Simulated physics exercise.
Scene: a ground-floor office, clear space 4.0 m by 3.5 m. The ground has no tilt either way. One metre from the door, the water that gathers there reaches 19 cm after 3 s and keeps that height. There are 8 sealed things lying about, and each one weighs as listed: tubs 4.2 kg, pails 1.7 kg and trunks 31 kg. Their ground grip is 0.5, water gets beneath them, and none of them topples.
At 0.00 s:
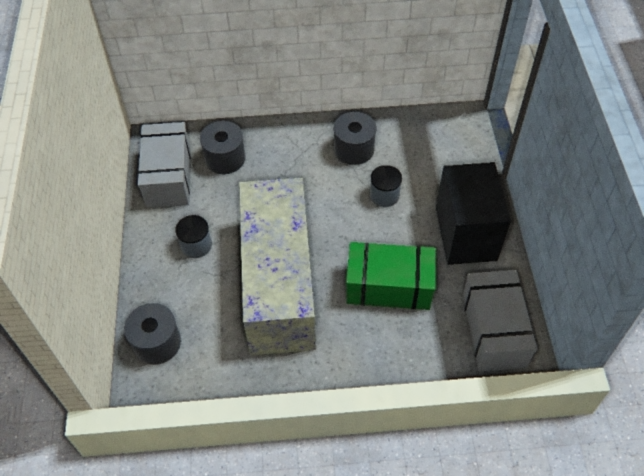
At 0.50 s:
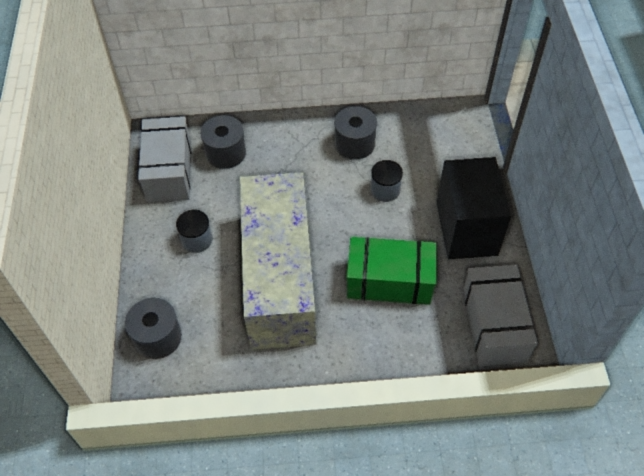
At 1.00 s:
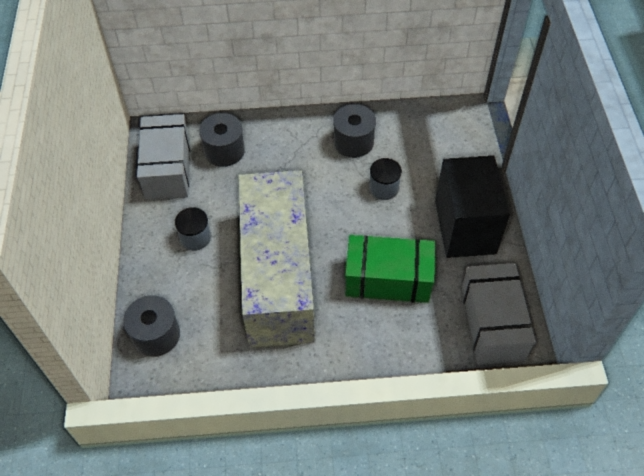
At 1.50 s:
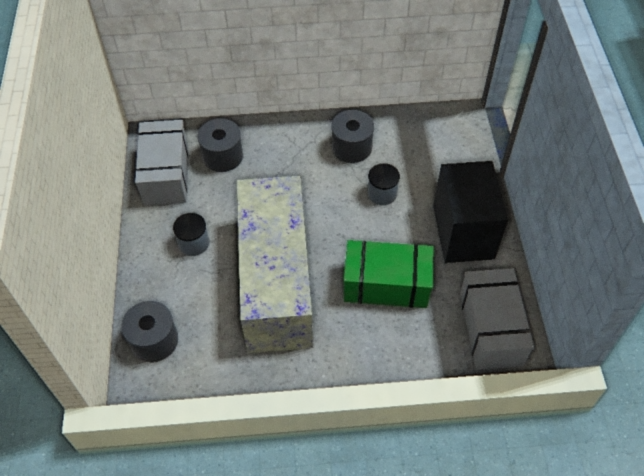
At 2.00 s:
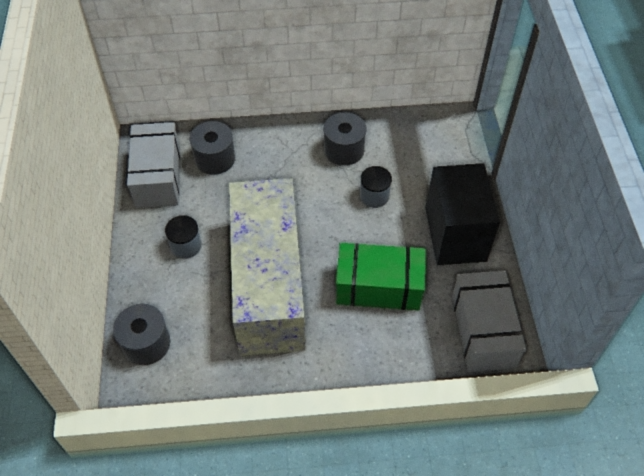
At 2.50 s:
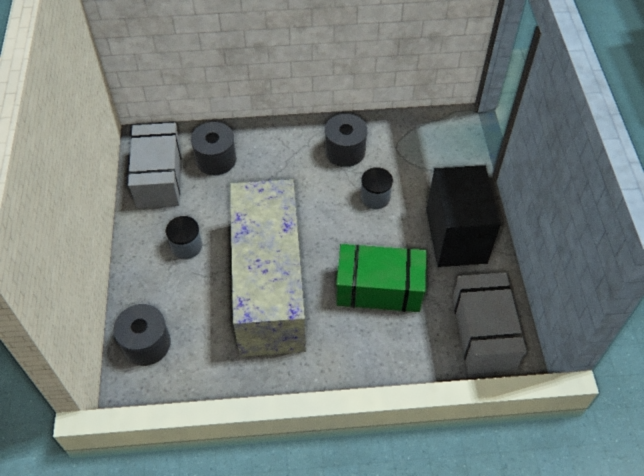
The clip opens on a walled room seen from above, holding a green trunk, a long speckled block, other boxes and round dark pails. Bluish water covers the ground outside, then a thin sheet enters through the doorway at back right and spreads slightly inside, while the objects stay still.
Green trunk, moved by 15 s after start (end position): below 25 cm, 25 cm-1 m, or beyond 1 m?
Prediction: It more or less keeps its spot.
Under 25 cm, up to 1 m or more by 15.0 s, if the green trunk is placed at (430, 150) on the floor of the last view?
So it journeys a long way.
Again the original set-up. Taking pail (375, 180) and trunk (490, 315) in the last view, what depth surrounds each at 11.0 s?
Depth approx. 8 cm / 6 cm.
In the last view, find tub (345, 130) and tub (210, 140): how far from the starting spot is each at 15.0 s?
250 cm and 250 cm respectively.
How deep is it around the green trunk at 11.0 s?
Somewhere close to 5 cm.
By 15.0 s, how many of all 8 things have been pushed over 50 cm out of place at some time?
The tally stands at 6.
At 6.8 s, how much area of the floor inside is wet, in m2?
I'd estimate close to 10.0 m2.
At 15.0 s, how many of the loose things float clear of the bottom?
Then: 8.
After 3.5 s the green trunk is near (382, 267), 0.0 m from its start, aground; 0 afloat.
After 6.8 s the green trunk is near (382, 267), 0.0 m from its start, aground; 3 afloat.
After 11.0 s the green trunk is near (382, 267), 0.0 m from its start, aground; 6 afloat.
After 15.0 s the green trunk is near (382, 266), 0.0 m from its start, afloat; 8 afloat.
